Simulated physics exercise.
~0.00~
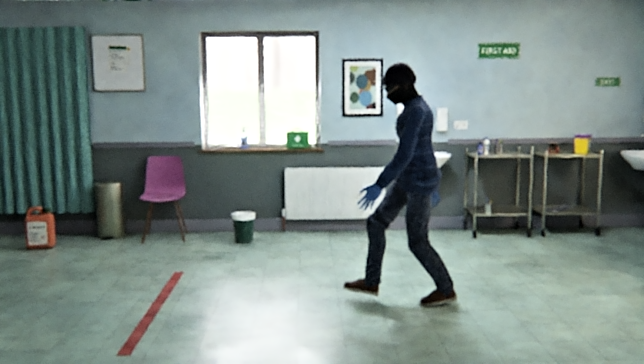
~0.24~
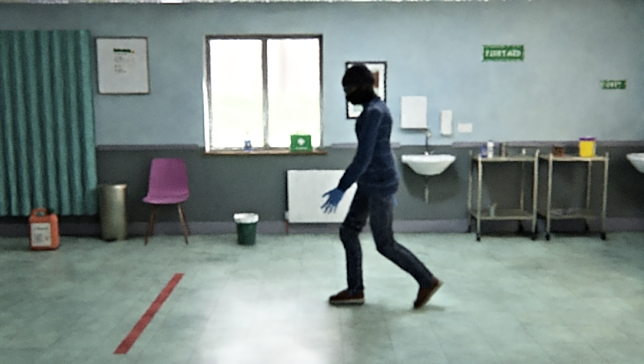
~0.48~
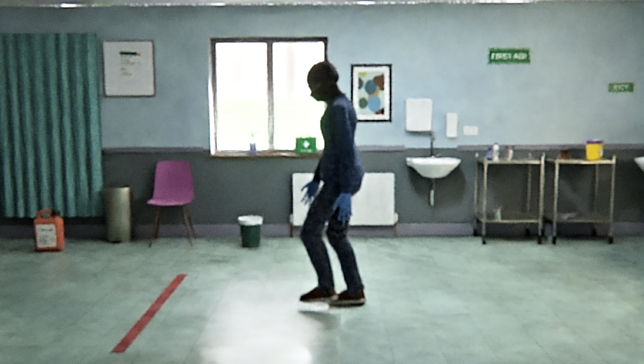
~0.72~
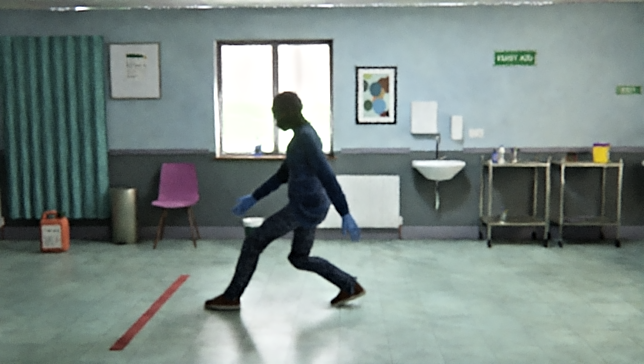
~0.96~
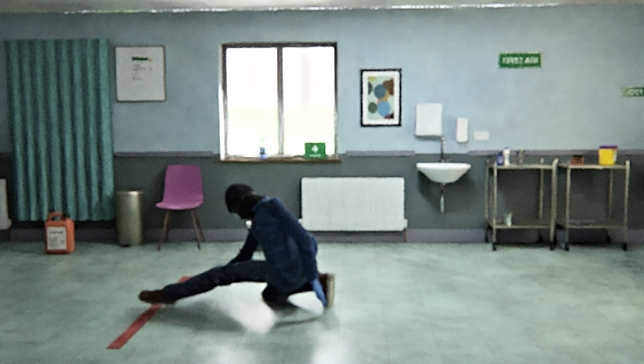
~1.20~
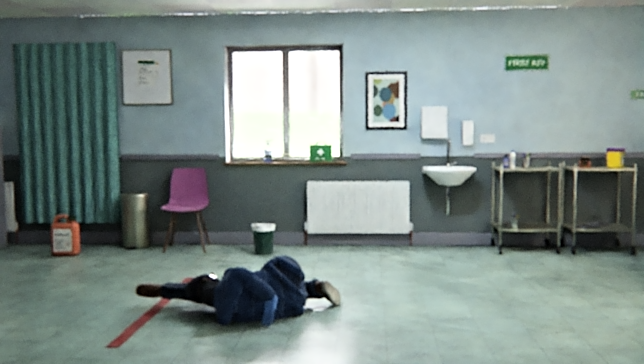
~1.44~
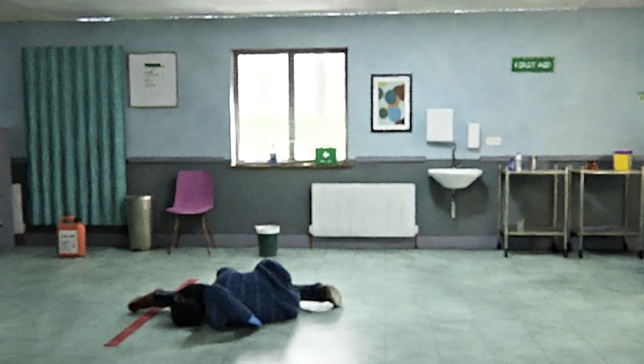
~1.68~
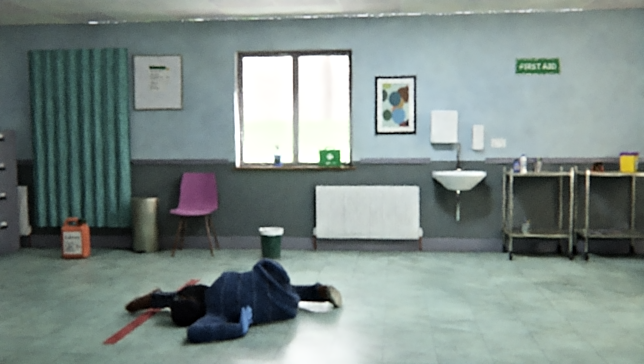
The clip opens on a person in dark clothes, a dark head covering and blue gloves walking left across a first aid room, toward a red strip on the pale green floor. Behind are a window, a purple chair, a radiator and a sink, and the view drifts slightly sideways. The person takes a long, low stride with arms apart, then sinks down with one leg stretched toward the strip. The body folds and drops onto the floor. It ends lying still, one foot trailing right, with head, chest and hips short of the strip.
